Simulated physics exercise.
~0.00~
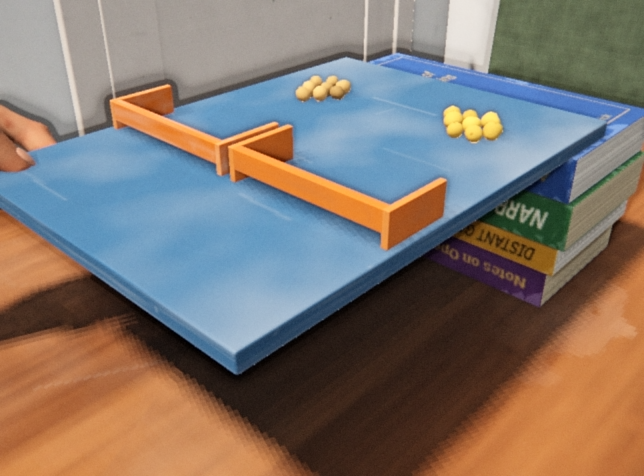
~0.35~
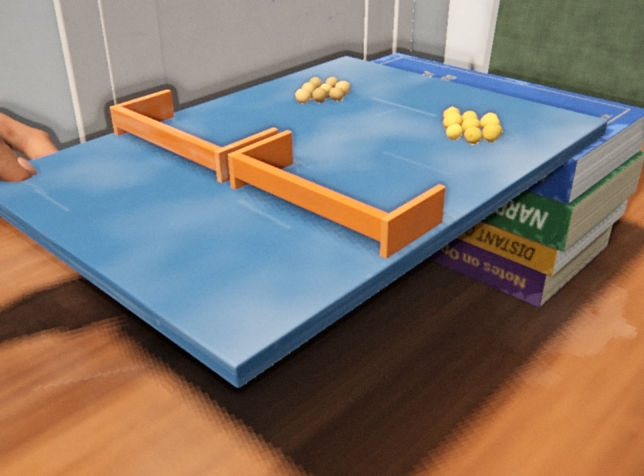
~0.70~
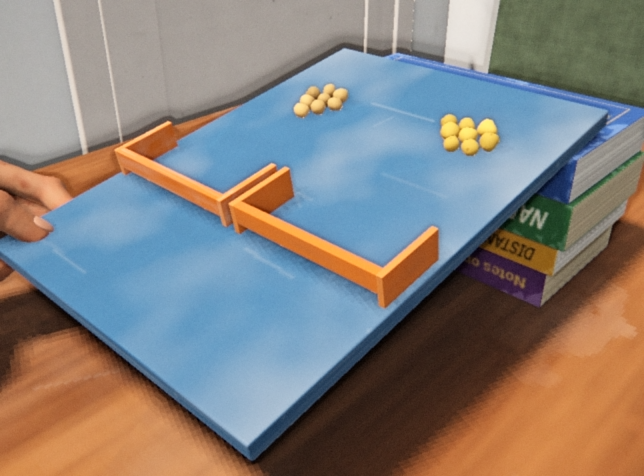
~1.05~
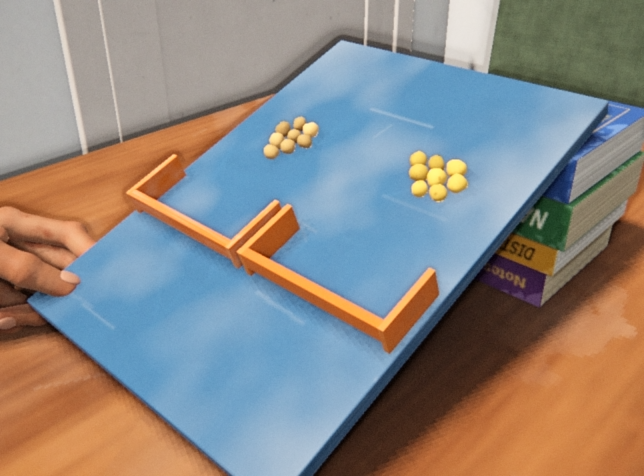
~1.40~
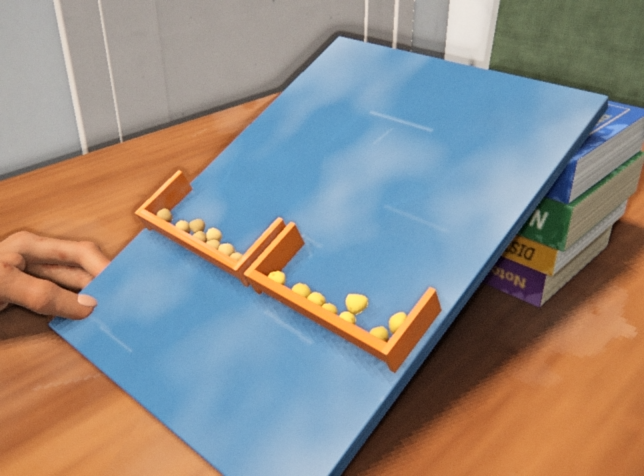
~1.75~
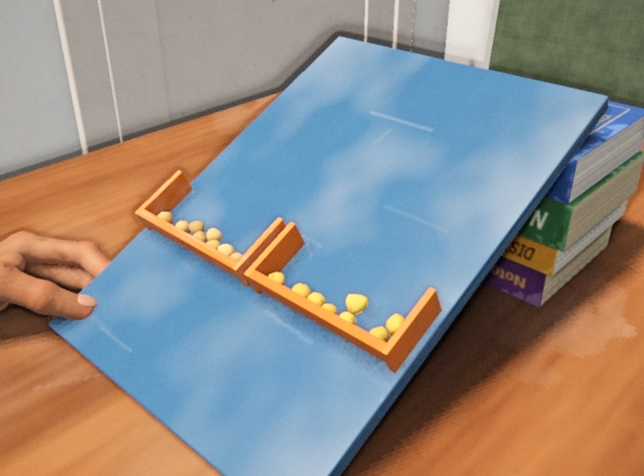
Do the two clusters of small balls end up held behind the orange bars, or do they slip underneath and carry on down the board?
Both clusters are held, with the yellow balls resting behind the nearer orange bar and the tan ones behind the farther bar.
